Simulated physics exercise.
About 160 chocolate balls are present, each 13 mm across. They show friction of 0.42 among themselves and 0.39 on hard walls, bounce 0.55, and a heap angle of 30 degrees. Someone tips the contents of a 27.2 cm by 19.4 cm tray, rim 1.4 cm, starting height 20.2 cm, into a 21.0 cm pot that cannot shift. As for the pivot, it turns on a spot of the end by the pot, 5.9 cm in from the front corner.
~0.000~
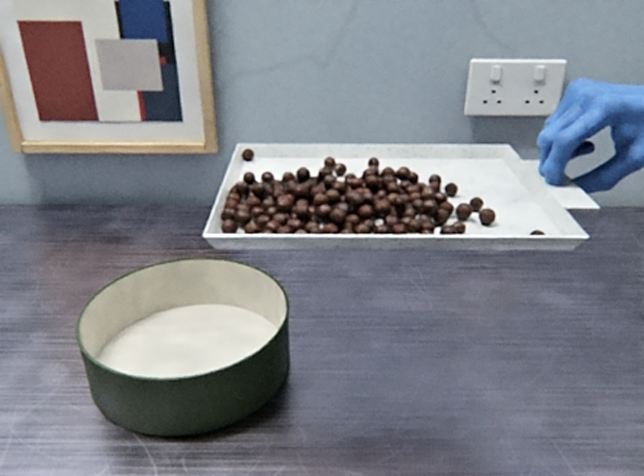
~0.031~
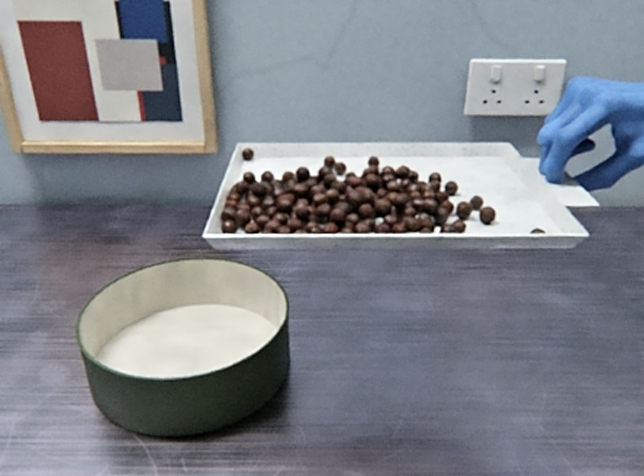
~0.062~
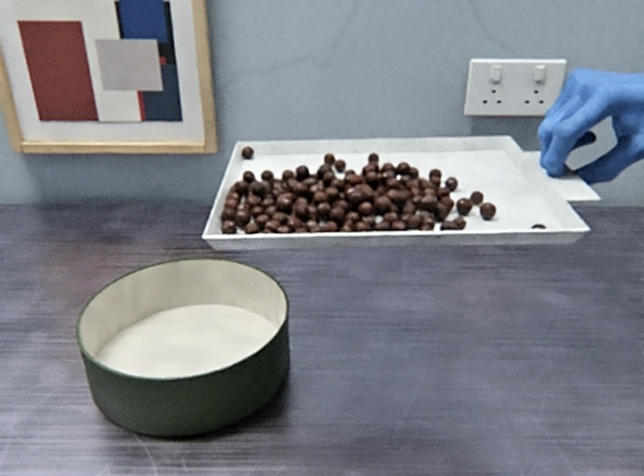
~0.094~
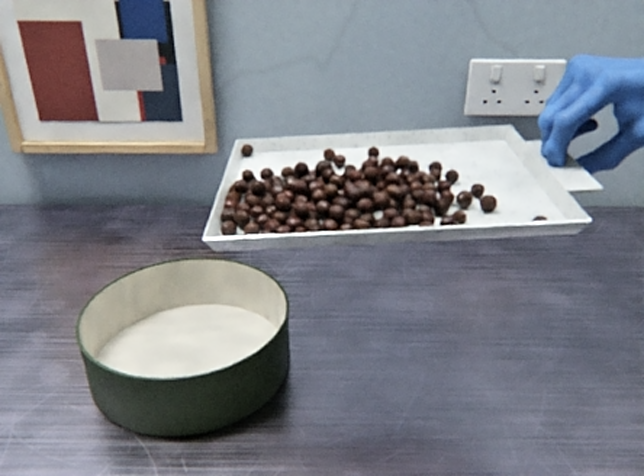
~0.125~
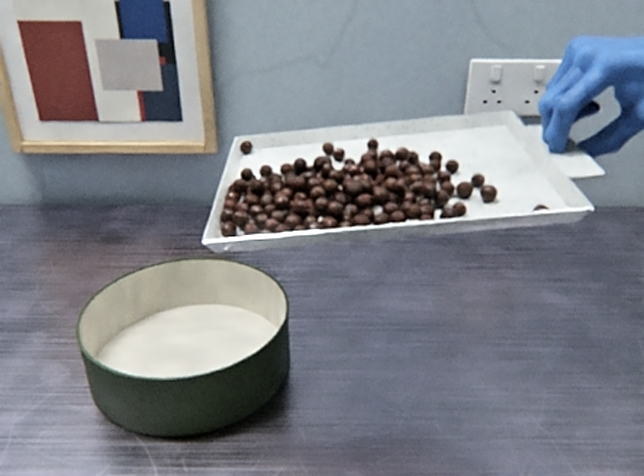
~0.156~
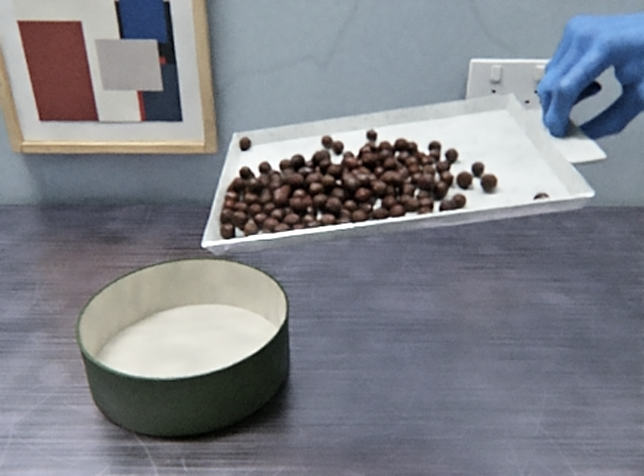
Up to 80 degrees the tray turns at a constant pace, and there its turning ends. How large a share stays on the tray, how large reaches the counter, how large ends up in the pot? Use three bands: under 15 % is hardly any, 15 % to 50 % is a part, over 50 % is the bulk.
Shares - left on the tray: Hardly any; counter: The bulk; pot: A part.
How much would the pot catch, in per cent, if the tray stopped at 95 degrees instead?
I'd expect some 35 per cent in the pot.
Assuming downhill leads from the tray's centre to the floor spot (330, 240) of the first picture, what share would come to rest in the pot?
Roughly 5 per cent.
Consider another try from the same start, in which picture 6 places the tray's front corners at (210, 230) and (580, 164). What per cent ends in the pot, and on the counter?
Split: Pot = 85, counter = 15.
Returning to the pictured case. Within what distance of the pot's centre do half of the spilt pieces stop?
22 cm.
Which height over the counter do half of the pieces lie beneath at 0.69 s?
About 22 centimetres.
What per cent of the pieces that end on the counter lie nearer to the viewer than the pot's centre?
About 100 percent of the spill.
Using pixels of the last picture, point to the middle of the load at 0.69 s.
Near (221, 220).
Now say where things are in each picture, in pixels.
The first frame shows tray tilt 0 degrees, front corners at (214, 231) and (576, 232); middle of the pieces at (343, 202); pot at (186, 309).
The second frame shows tray tilt 0 degrees, front corners at (214, 232) and (576, 231); middle of the pieces at (343, 202).
The third frame shows tray tilt 2 degrees, front corners at (214, 233) and (577, 225); middle of the pieces at (343, 200).
The fourth frame shows tray tilt 4 degrees, front corners at (213, 234) and (579, 216), lowest corner left front; middle of the pieces at (342, 196).
The fifth frame shows tray tilt 7 degrees, front corners at (213, 236) and (580, 204), lowest corner left front; middle of the pieces at (341, 191).
The sixth frame shows tray tilt 10 degrees, front corners at (212, 239) and (581, 190), lowest corner left front; middle of the pieces at (340, 186); pot at (186, 309). The tray's pace is about 105 degrees a second.
After 0.48 s, tilt 45 degrees; the tray holds 100 %, the pot 0 %.
After 0.69 s, tilt 67 degrees; the tray holds 70 %, the pot 0 %.
Then, at 1.02 s, tilt 80 degrees; the tray holds 5 %, the pot 30 %.
In the end, at 2.0 s, tray 0 %, counter 70 %, pot 30 %.
